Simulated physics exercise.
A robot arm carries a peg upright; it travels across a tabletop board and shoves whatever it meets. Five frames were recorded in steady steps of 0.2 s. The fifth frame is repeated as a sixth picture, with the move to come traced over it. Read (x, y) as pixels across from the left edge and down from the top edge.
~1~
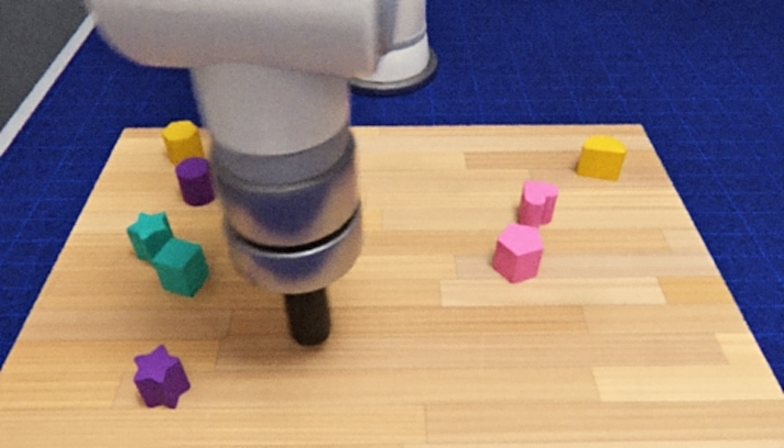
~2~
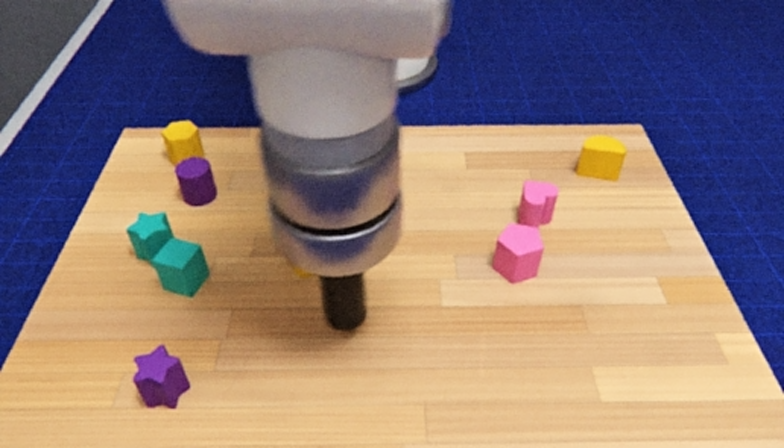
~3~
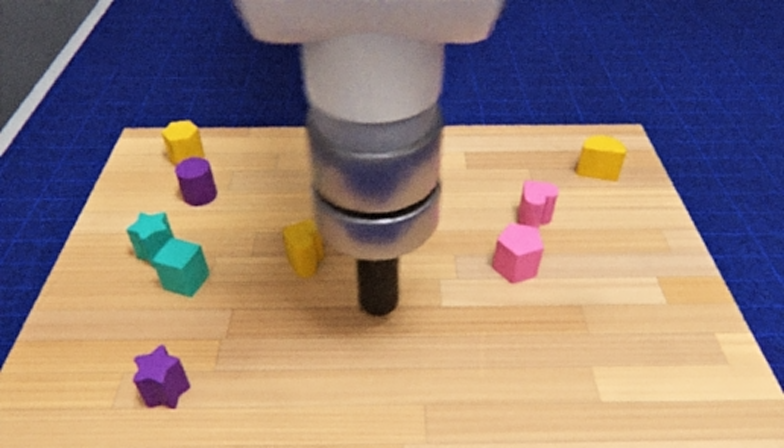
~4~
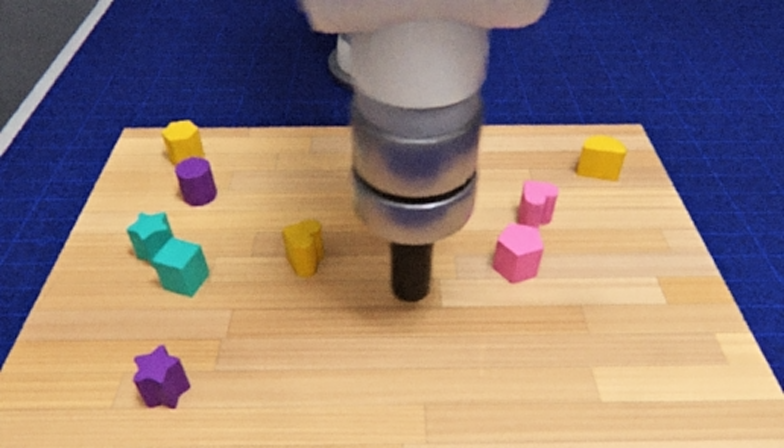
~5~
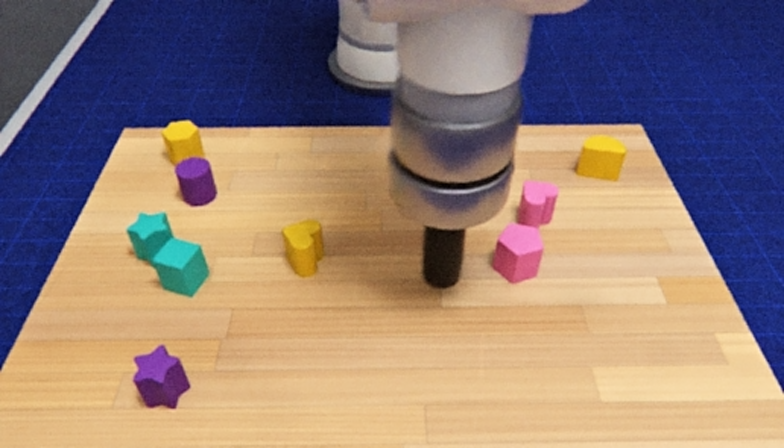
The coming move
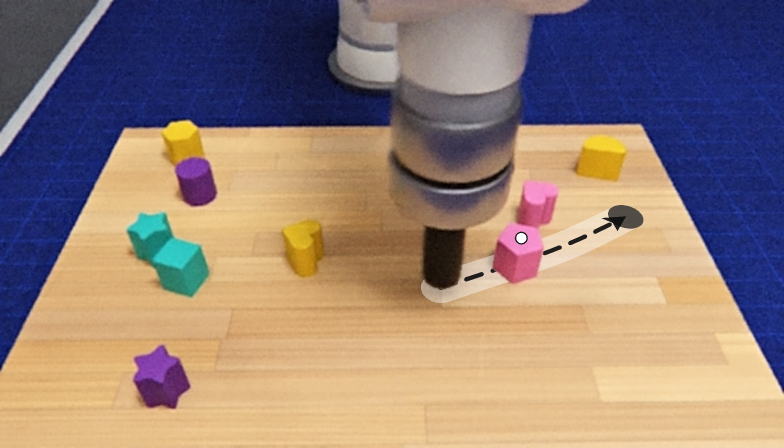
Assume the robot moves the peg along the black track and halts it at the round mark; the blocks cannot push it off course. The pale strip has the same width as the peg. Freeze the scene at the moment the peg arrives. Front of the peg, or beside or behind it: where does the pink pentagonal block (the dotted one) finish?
Fallen away.
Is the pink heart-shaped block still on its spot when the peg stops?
Yes - that is the case.
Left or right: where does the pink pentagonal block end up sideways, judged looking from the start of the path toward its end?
It is pushed towards the right-hand side.
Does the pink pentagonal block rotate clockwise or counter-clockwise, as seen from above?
From the top: Clockwise.
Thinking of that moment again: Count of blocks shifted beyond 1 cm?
The way I see it, the answer is one.
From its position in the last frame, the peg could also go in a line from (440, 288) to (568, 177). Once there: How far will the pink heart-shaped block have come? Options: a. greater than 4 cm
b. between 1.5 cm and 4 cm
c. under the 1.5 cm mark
Answer: A.
The drawn path runs from (440, 288) through (542, 254) to (626, 217); the dot is on the pink pentagonal block.
What follows on the original path. One third of the way, peg (512, 253); pink pentagonal block (554, 235), turned 30° clockwise.
Two thirds of the way, peg (576, 230); pink pentagonal block (615, 232), turned 90° clockwise.
At the end, peg (630, 205); pink pentagonal block (618, 232), turned 100° clockwise; pink heart-shaped block not moved.
